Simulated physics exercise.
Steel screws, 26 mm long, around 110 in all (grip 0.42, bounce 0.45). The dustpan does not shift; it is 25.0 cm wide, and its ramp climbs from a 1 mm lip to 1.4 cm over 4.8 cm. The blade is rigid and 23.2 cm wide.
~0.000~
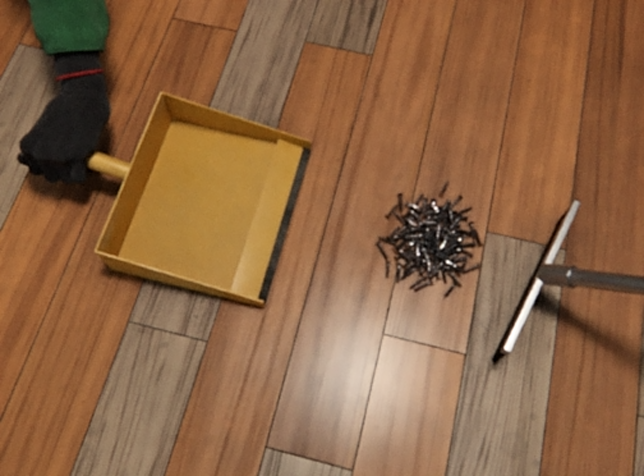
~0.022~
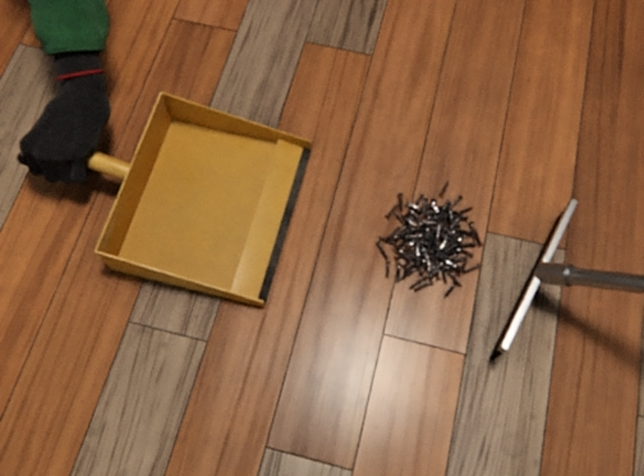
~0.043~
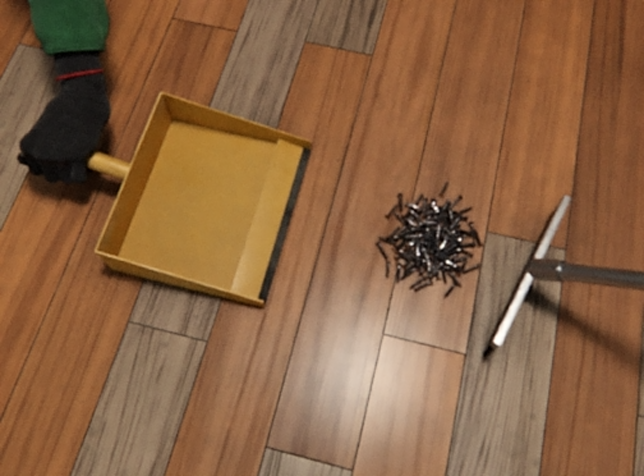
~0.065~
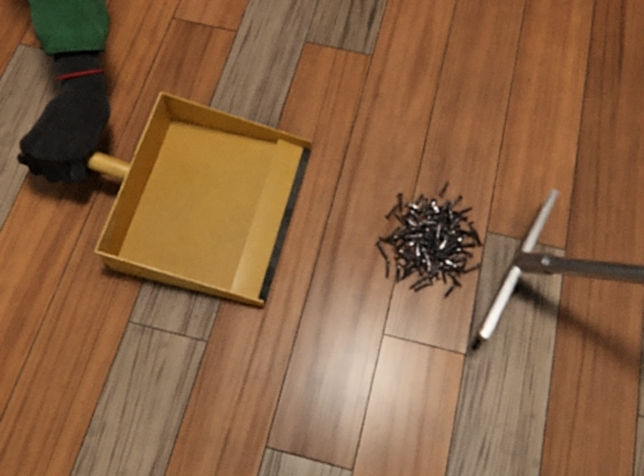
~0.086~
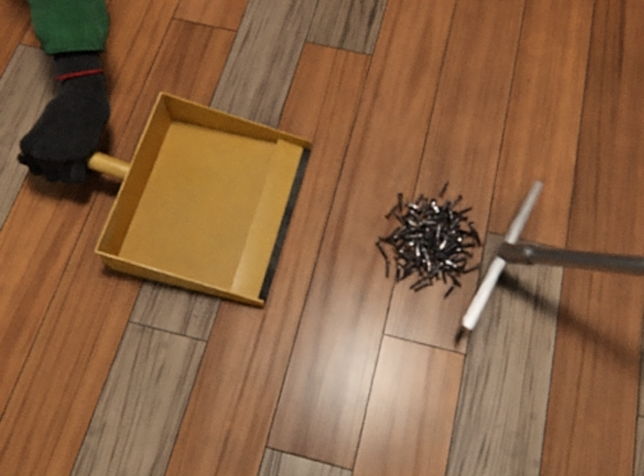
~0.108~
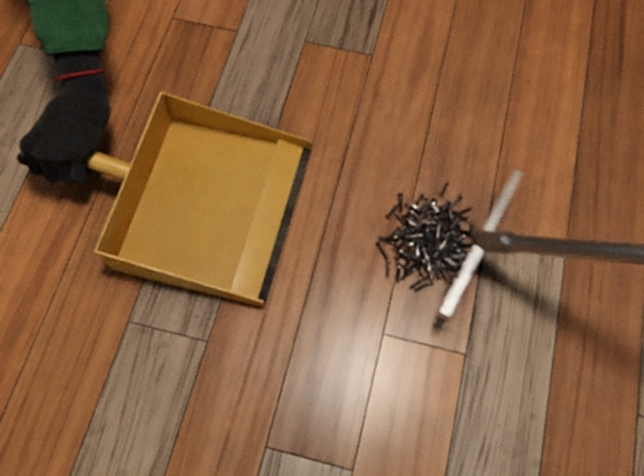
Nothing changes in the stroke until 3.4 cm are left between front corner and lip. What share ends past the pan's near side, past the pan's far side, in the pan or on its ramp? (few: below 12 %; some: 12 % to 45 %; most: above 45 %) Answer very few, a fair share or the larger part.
Past the pan's near side: Very few; past the pan's far side: A fair share; in the pan or on its ramp: The larger part.
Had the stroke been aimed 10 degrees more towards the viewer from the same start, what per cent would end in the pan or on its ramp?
It would be near 65 per cent.
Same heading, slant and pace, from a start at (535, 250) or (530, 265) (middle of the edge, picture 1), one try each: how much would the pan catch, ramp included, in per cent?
Some 55 and 60 per cent.
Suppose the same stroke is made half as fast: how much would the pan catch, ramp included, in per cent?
Then about 20 per cent.
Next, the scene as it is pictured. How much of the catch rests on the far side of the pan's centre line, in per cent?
Some 90 per cent.
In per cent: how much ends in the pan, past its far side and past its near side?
Near side 0, far side 25, pan 55.
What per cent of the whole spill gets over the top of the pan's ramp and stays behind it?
About 40 per cent.
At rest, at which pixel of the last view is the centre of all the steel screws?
Near (266, 152).
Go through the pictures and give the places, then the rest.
Blade from (506, 350) to (573, 207), moved 0.0 cm, 0 of the pieces shifted so far; middle of the pieces at (432, 241); pan at (202, 204), in the first picture.
Blade from (503, 348) to (571, 206), moved 0.4 cm, 0 of the pieces shifted so far; middle of the pieces at (432, 241), in the second picture.
Blade from (496, 344) to (564, 202), moved 1.4 cm, 0 of the pieces shifted so far; middle of the pieces at (432, 241), in the third picture.
Blade from (483, 337) to (552, 196), moved 3.1 cm, 0 of the pieces shifted so far; middle of the pieces at (432, 241), in the fourth picture.
Blade from (466, 327) to (536, 188), moved 5.5 cm, 0 of the pieces shifted so far; middle of the pieces at (432, 241), in the fifth picture.
Blade from (444, 314) to (516, 177), moved 8.6 cm, 5 of the pieces shifted so far; middle of the pieces at (432, 241); pan at (202, 204). Its pace works out near 1.47 m/s, heading 17 degrees away from the viewer's side, in the sixth picture.
After 0.19 s, middle of the blade 15 cm from the lip; 0 % over the lip, far side 0 %, near side 0 %.
After 0.25 s, middle of the blade 8 cm from the lip; 0 % over the lip, far side 10 %, near side 0 %.
Then, at 0.45 s, middle of the blade 7 cm from the lip; 65 % over the lip, far side 25 %, near side 0 %.
At rest (1.7 s), near side 0 %, far side 25 %, pan 55 %, in front of the lip or behind the blade 20 %.
